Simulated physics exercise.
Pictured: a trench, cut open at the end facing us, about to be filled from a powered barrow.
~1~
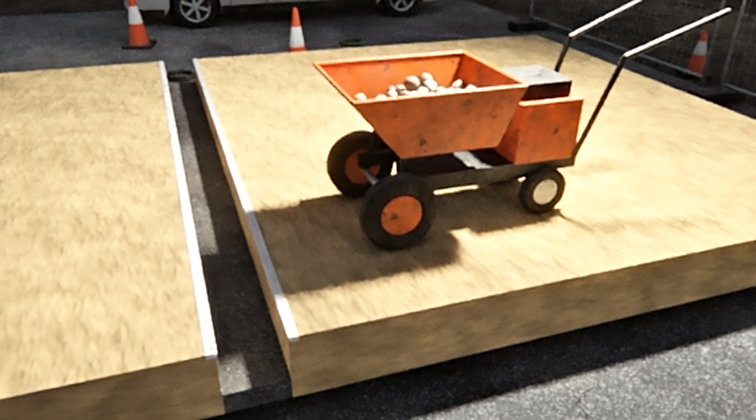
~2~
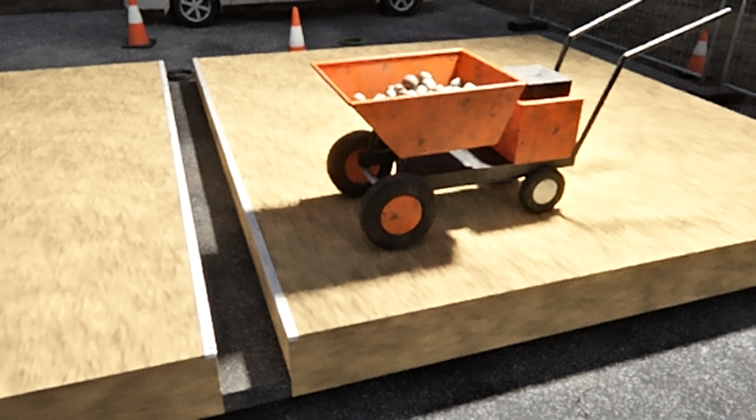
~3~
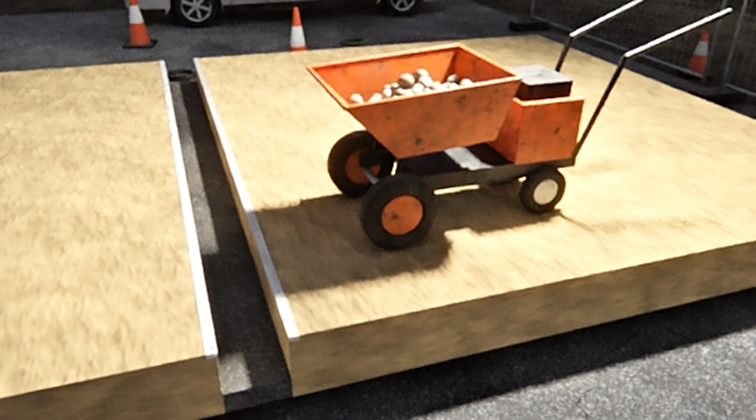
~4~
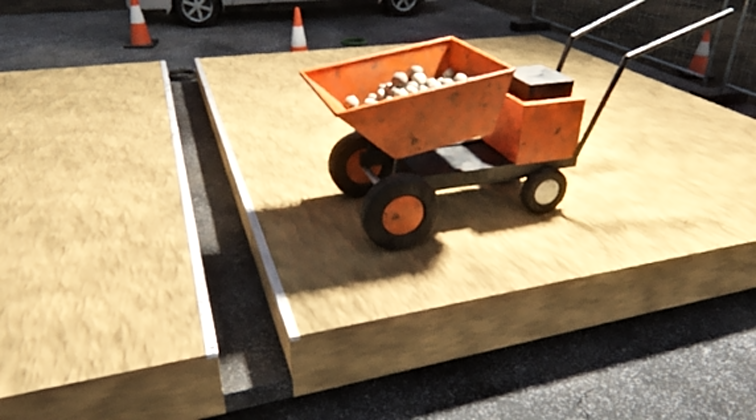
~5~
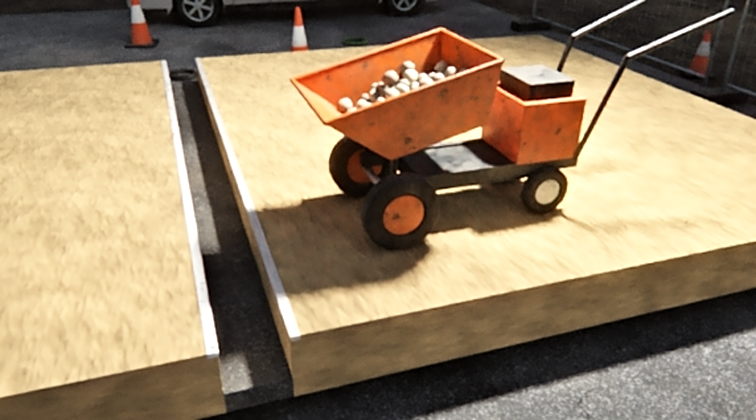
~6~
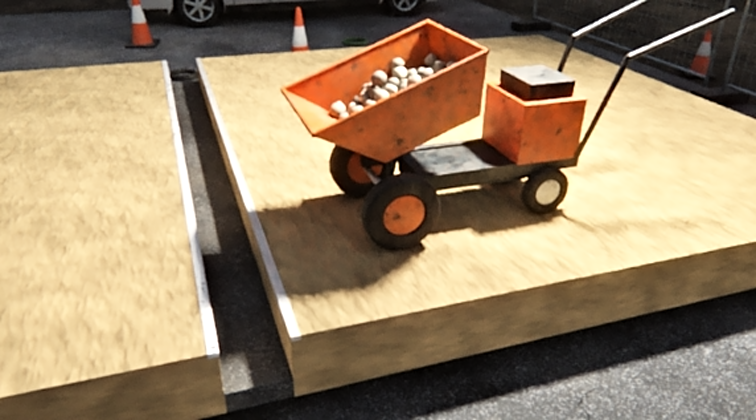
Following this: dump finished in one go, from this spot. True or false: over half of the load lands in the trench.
True.
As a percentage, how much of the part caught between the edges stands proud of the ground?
Share: Around 5 %.
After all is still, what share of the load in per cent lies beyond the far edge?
I'd put it at some 0 per cent of the load.
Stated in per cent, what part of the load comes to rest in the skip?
0 per cent, roughly.
Soon, skip tipped steeply; all in the skip.
A while on, skip tipped right over; most in the skip; a small part in or heaped over the trench; a stray few falling.
Towards the end, skip tipped right over; a small part in the skip; a stray few short of the trench; most in or heaped over the trench; a stray few beyond it.
Finally, skip tipped right over; nearly all in or heaped over the trench; a stray few beyond it.
